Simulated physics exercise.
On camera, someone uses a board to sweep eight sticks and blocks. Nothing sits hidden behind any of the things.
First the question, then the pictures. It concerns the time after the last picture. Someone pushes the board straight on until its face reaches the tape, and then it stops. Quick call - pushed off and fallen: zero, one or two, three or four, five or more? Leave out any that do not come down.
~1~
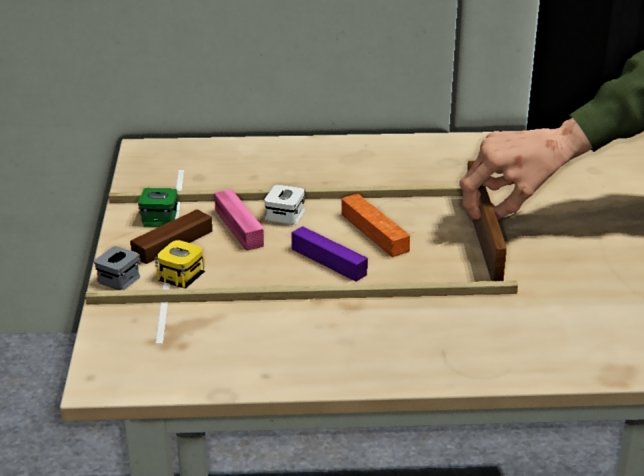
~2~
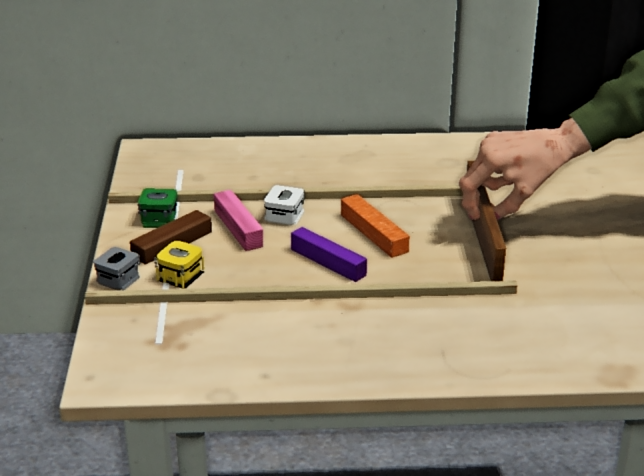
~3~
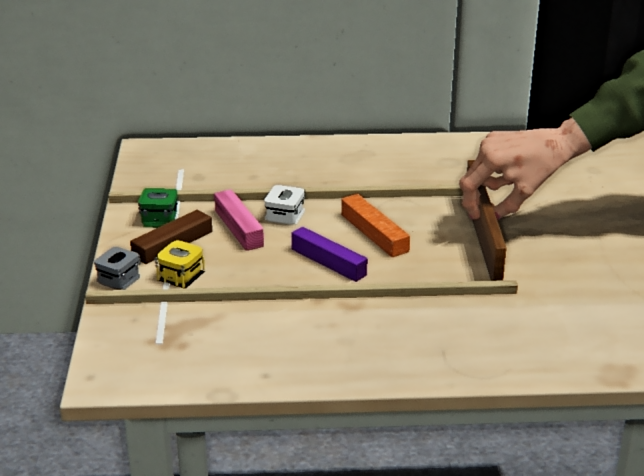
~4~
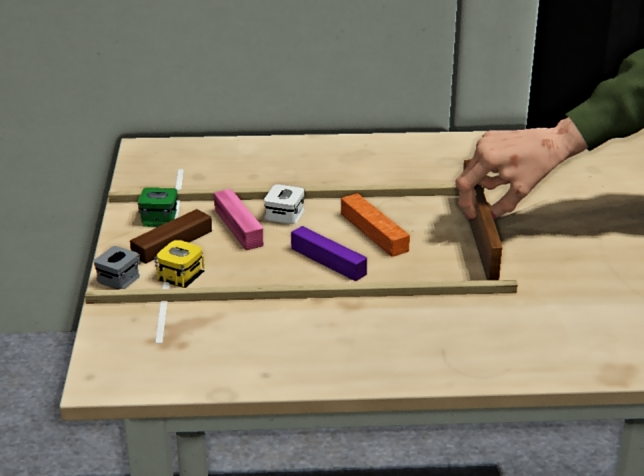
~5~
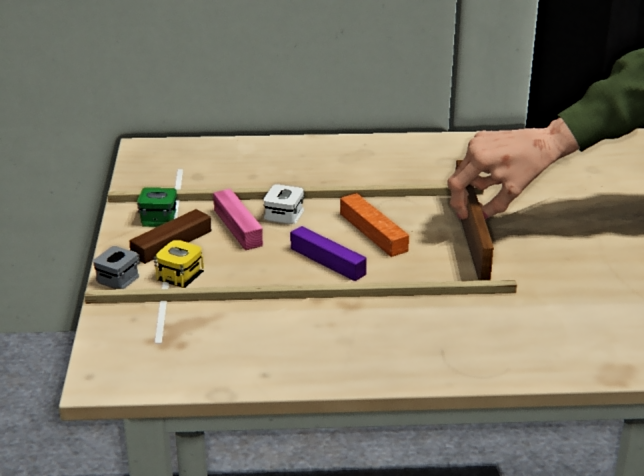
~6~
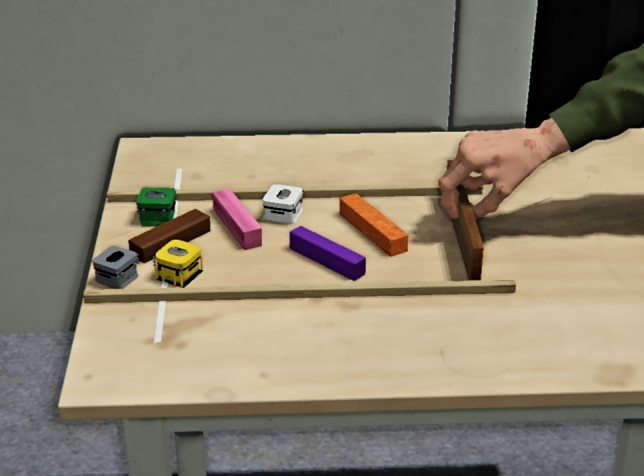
Call: Three or four.
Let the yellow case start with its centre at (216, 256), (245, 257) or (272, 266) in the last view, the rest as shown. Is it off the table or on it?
The yellow case does not fall; holds on; is kept.
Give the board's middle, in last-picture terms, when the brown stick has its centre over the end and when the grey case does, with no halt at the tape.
Points: About (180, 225) and about (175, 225).
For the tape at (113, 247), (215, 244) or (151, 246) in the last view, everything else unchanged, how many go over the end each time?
The three tries give 7, 0 and 4.
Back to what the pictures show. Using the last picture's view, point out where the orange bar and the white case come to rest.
For the orange bar it's (161, 228), and for the white case it's (137, 208).
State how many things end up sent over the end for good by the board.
The number is 3.
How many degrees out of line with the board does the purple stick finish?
Some 20 degrees.
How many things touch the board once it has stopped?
2 in contact.
Soon after, none off yet; grey case at rest near (116, 269); green case at rest near (157, 206); brown stick at rest near (170, 235).
After that, none off yet; grey case at rest near (111, 272); green case displaced about its own width near (121, 202); brown stick displaced a little near (119, 240).
In the end, the number that fall off is three or four; gone, brown stick, green case and grey case.
